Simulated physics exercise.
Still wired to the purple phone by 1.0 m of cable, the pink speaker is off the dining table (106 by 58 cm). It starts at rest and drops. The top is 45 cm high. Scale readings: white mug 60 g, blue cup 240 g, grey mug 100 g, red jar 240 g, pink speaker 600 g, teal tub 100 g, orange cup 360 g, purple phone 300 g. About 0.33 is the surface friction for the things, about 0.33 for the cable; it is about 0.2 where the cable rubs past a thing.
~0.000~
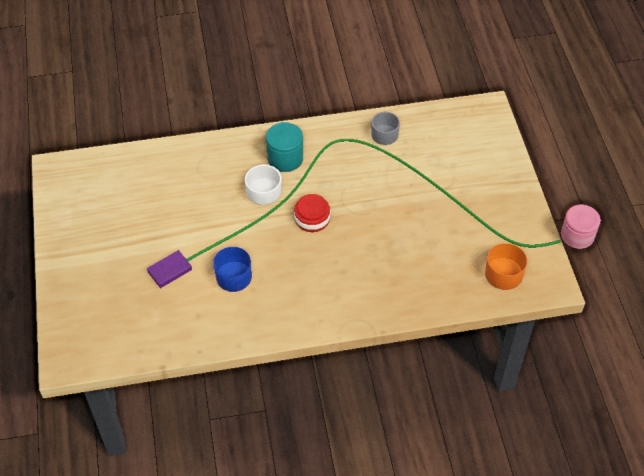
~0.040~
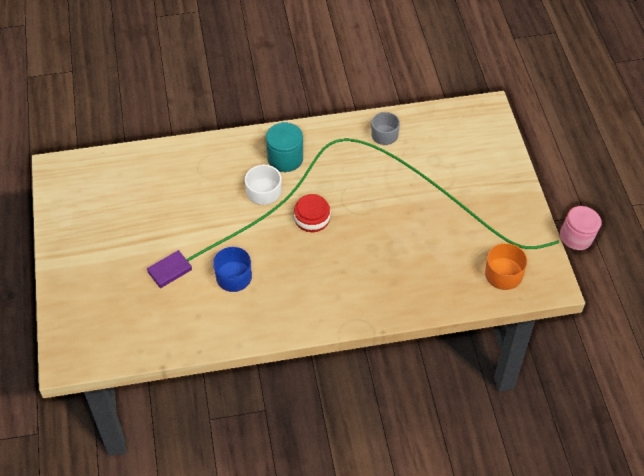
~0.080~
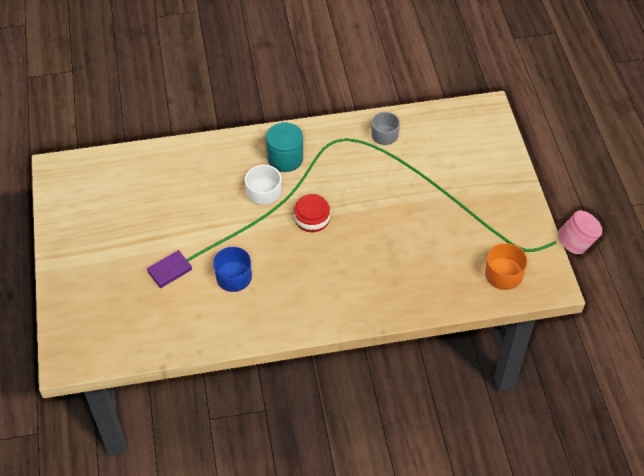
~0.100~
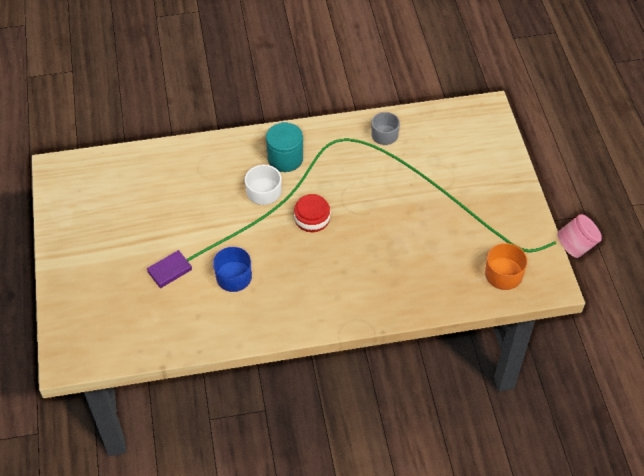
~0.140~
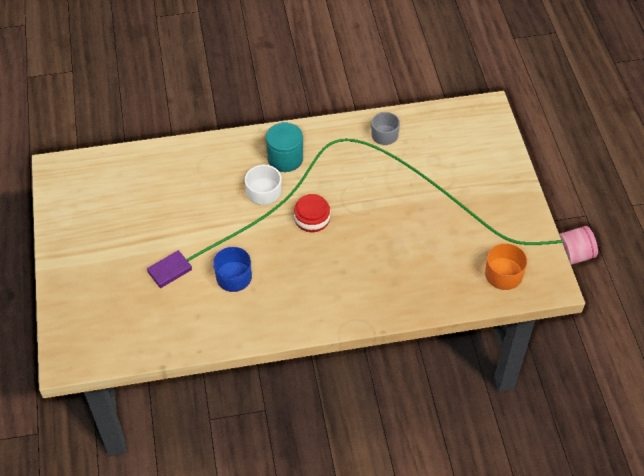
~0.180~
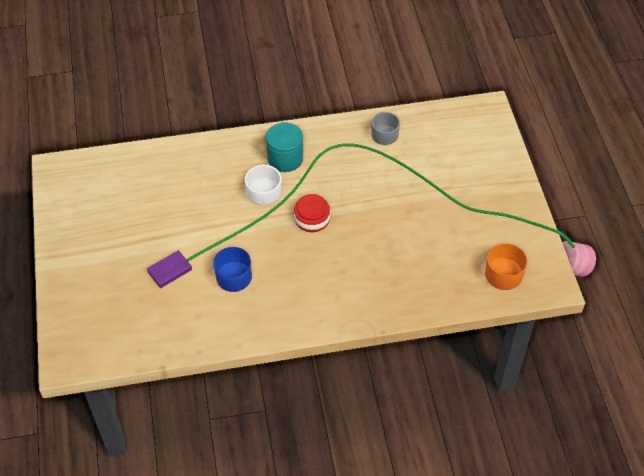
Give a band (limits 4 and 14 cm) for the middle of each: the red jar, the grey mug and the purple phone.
One by one: Red jar: Big movement, grey mug: Tiny movement, purple phone: Big movement.
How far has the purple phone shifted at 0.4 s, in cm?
About 18 cm.
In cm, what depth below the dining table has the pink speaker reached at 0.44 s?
Depth: About 40 cm.
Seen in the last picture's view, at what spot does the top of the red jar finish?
It comes to rest at roughly (351, 282).
After 0.4 s, the cable's tail end at (272, 234); purple phone 18 cm off its start, red jar 12 cm off its start, pink speaker over the edge.
After 0.7 s, the cable's tail end at (363, 207); purple phone 39 cm off its start, red jar 20 cm off its start, pink speaker over the edge.
After 0.9 s, the cable's tail end at (378, 202); purple phone 43 cm off its start at (361, 191), red jar 20 cm off its start at (351, 282), pink speaker over the edge.
After 1.2 s, the cable's tail end at (378, 202); purple phone 43 cm off its start, red jar 20 cm off its start, pink speaker over the edge.
After 2.4 s, the cable's tail end at (378, 202); purple phone 43 cm off its start at (361, 191), red jar 20 cm off its start at (351, 282), grey mug 0 cm off its start at (386, 122), pink speaker over the edge.
